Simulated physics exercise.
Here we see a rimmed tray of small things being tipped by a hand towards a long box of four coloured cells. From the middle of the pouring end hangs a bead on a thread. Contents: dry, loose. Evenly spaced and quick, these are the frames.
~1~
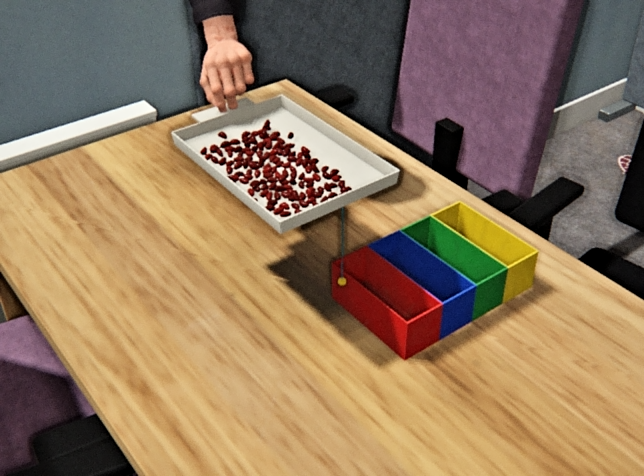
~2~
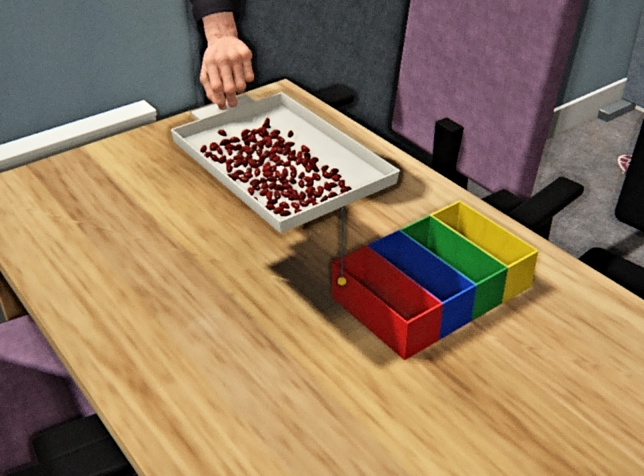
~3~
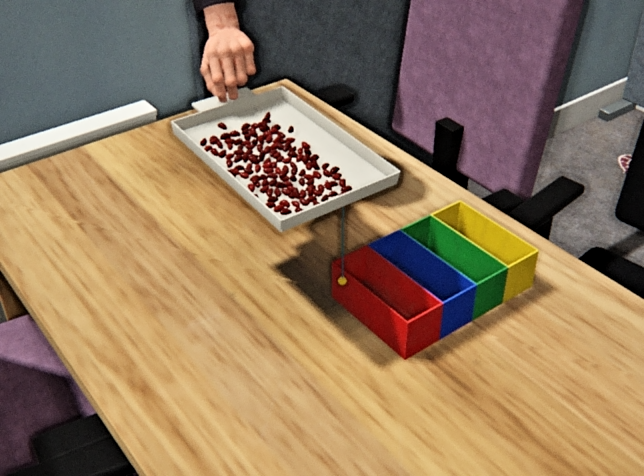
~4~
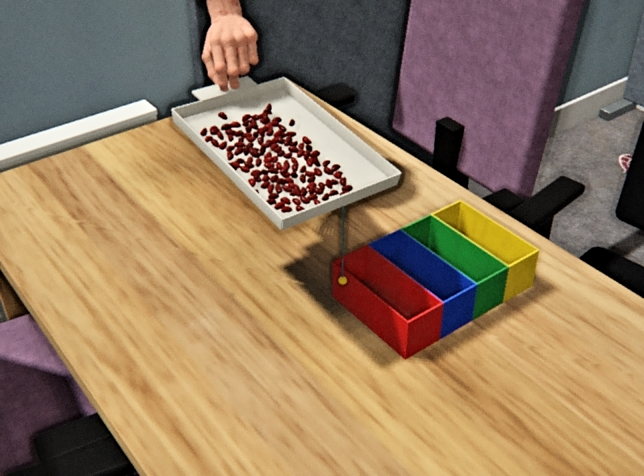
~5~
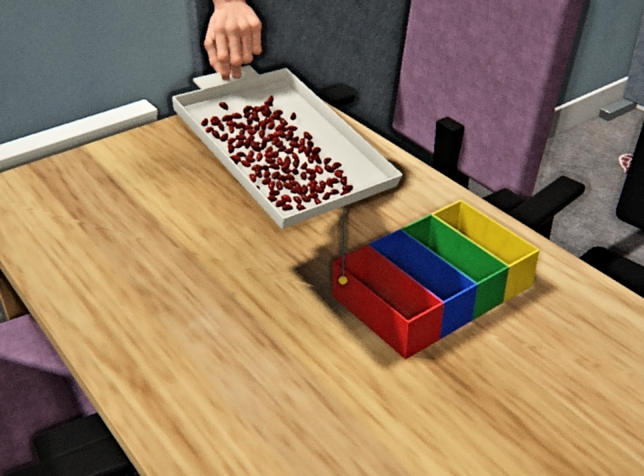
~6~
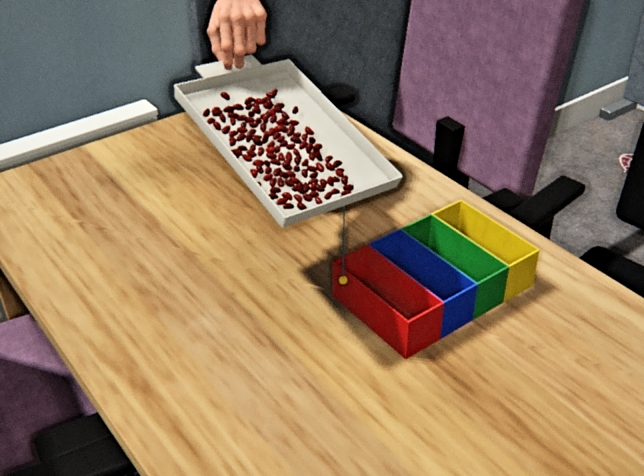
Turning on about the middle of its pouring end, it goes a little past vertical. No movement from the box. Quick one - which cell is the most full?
The red one is.
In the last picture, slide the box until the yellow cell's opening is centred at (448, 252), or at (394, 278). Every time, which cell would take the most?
Blue; the yellow cell.
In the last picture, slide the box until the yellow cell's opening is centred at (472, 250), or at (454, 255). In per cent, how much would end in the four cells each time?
Estimate: 90 % first, 100 % second.
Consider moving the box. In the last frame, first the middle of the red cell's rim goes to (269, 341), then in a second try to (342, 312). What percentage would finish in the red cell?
Trial 1 around 0 percent, trial 2 around 10 percent.
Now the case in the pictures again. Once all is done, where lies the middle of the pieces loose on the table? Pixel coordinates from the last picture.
I'd put the middle somewhere around (389, 369) in the last picture.
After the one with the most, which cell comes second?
Second place: The blue cell.
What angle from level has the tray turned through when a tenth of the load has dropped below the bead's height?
About 110 degrees.
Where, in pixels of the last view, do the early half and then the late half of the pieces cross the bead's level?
(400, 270), then (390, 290).
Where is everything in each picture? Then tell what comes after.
The first picture shows corners of the pouring end at (280, 220) and (397, 170), level; middle of the load at (274, 170), kidney beans; bead on its thread at (342, 281); red cell at (423, 328); blue cell at (458, 309); green cell at (490, 291); yellow cell at (520, 274).
The second picture shows corners of the pouring end at (280, 220) and (397, 170), level; middle of the load at (274, 168).
The third picture shows corners of the pouring end at (281, 219) and (398, 171), tipped barely, lowest at the right corner; middle of the load at (275, 165).
The fourth picture shows corners of the pouring end at (283, 218) and (399, 172), tipped a little, lowest at the right corner; middle of the load at (275, 159).
The fifth picture shows corners of the pouring end at (284, 217) and (400, 174), tipped a little, lowest at the right corner; middle of the load at (277, 154).
The sixth picture shows corners of the pouring end at (286, 216) and (400, 176), tipped clearly, lowest at the right corner; middle of the load at (278, 149); red cell at (424, 327); blue cell at (459, 308); green cell at (491, 290); yellow cell at (522, 272).
Soon after the last picture, tray tipped steeply; all on the tray.
A little later, tray tipped right over; nearly all on the tray; a stray few falling or outside the box.
Later still, tray tipped past a quarter turn; about two thirds in the red cell; a small part in the blue cell; a stray few in the green cell; about a quarter falling or outside the box.
At rest, tray tipped past a quarter turn; about two thirds in the red cell; a small part in the blue cell; a stray few in the green cell; none in the yellow cell; about a quarter outside the box.
